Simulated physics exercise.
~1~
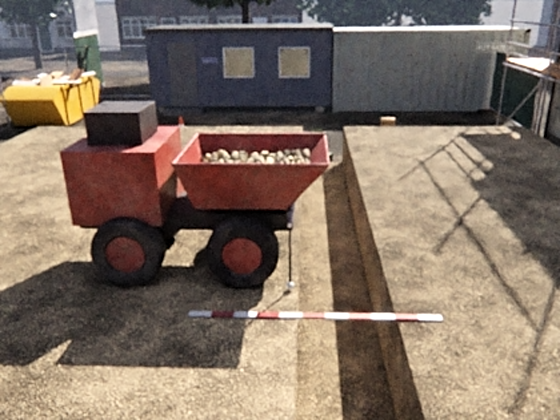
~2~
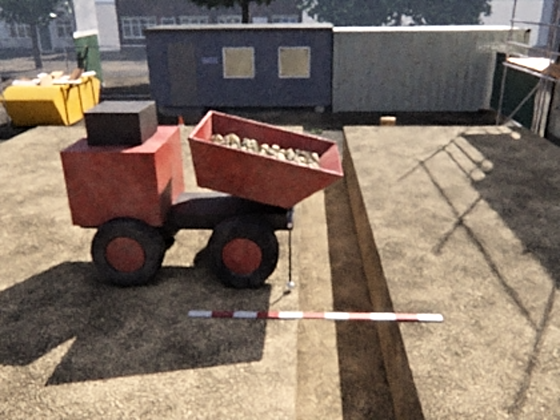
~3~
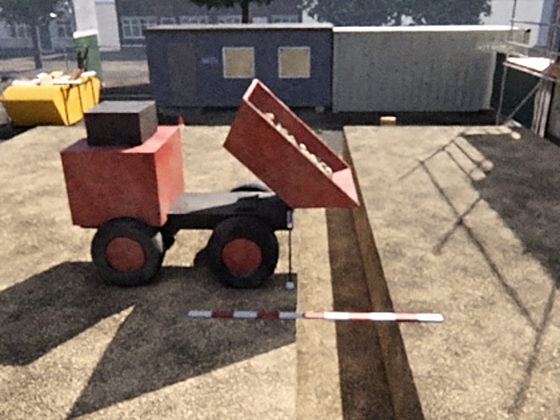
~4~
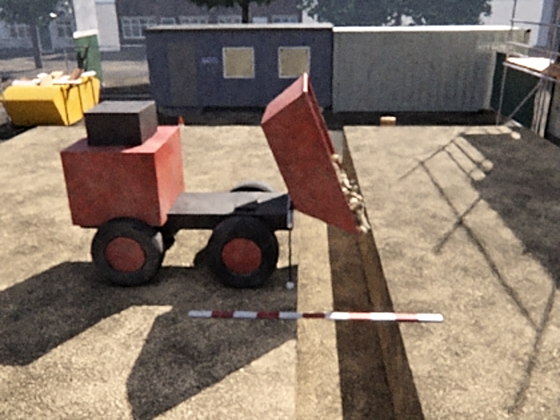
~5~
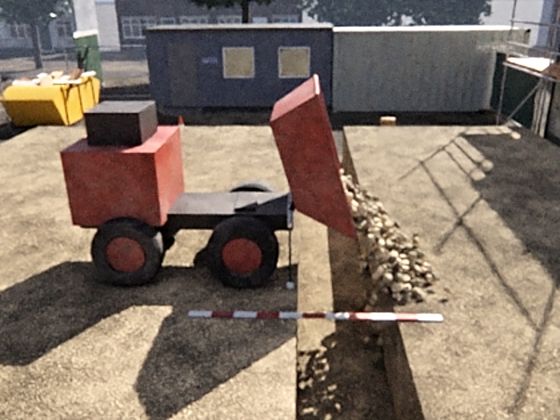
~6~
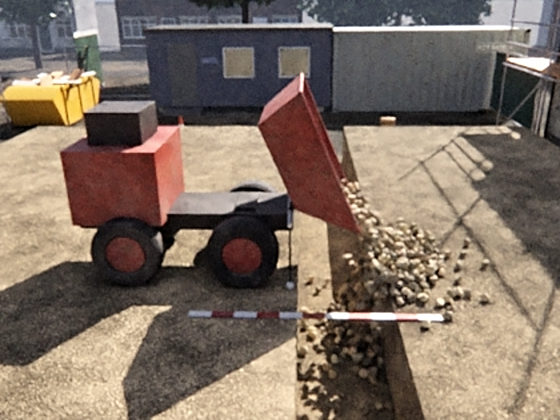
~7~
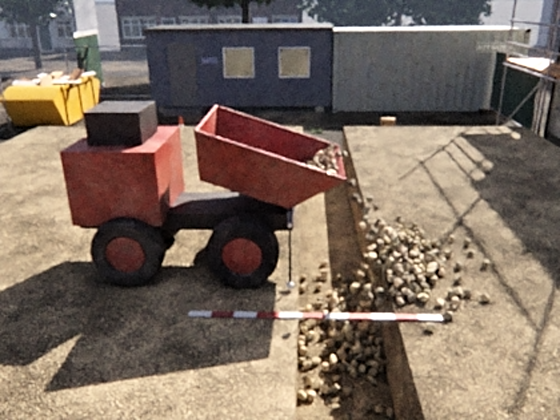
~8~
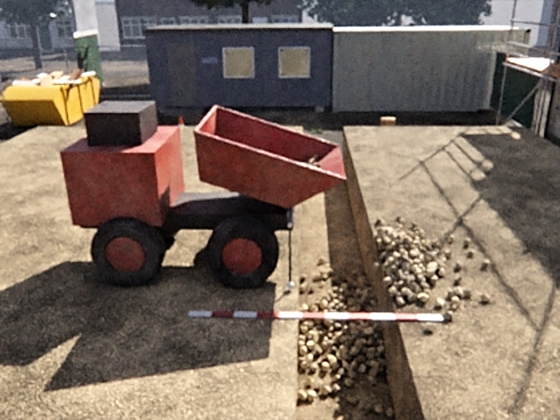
A small red dumper tipped its skip steeply to the right, spilling a load of stones into and beyond the trench in front, then lowered it partway and stopped, leaving most of the stones in the trench and many on the far side.
